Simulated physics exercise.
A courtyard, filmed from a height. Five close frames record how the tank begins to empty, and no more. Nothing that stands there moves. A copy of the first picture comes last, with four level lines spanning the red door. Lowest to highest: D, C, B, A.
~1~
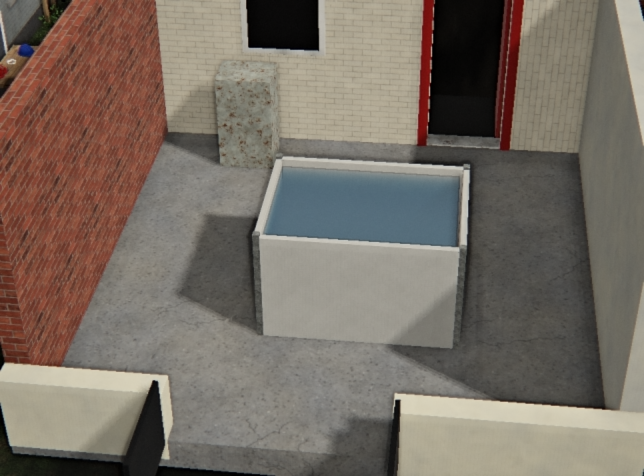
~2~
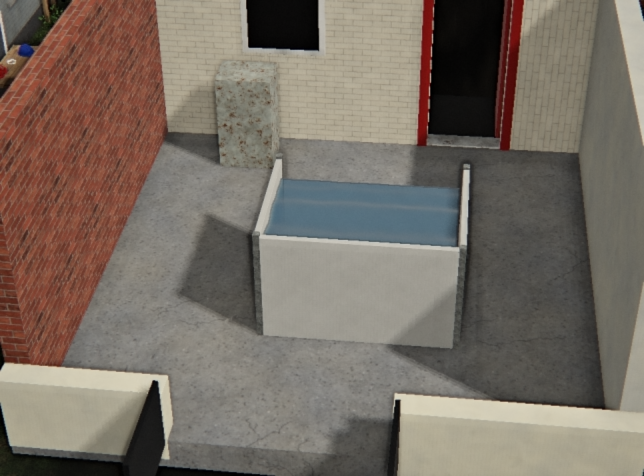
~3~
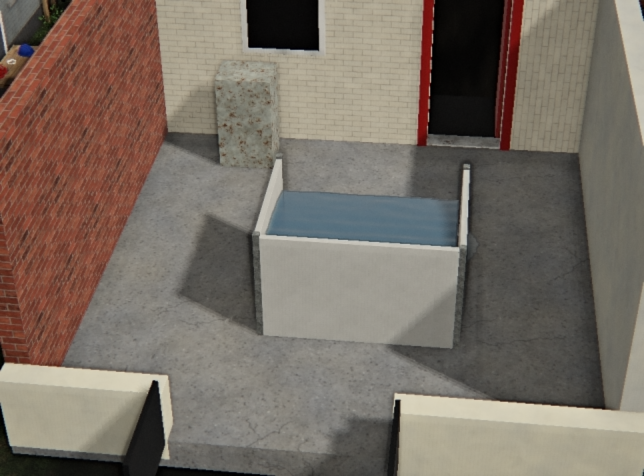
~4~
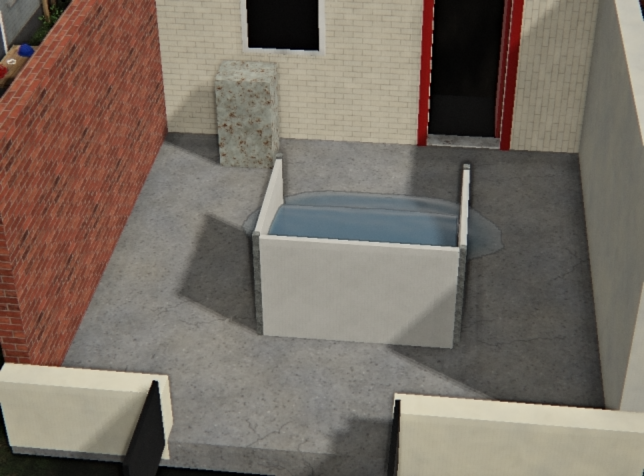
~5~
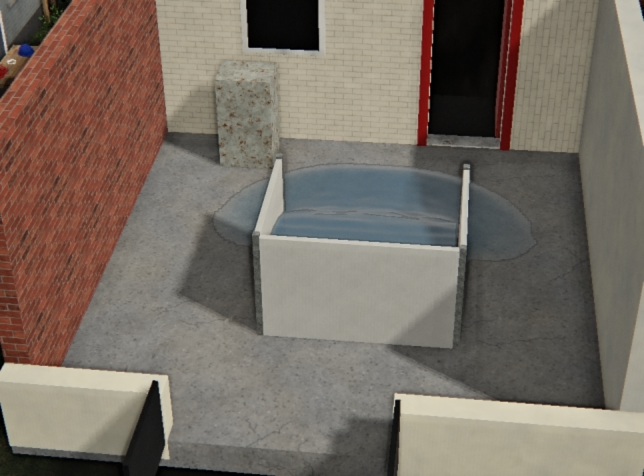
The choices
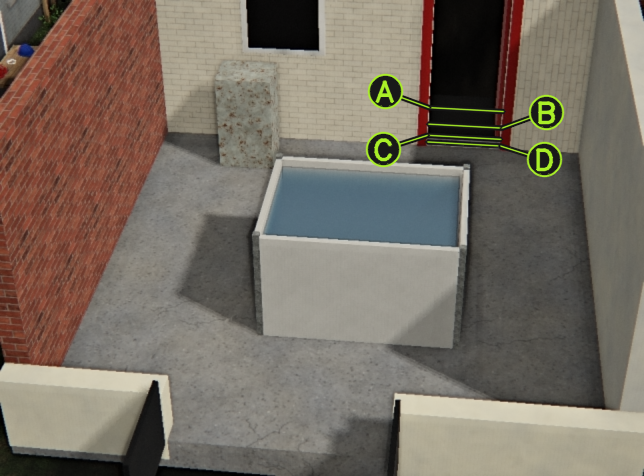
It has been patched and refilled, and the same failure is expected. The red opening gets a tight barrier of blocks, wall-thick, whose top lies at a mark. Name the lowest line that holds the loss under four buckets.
That is height A.
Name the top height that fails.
The answer is B.
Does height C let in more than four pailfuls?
Yes.
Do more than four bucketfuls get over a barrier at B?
Yes, that goes wrong.
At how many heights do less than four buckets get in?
One.
On the marked copy, A at (466, 109); B at (465, 126); C at (464, 137); D at (463, 143); from the bottom up D, C, B, A.
With A, a splash gets over, under a bucket.
With B, about 10 bucketfuls get in.
With C, dozens of bucketfuls pour in.
With D, dozens of bucketfuls pour in.
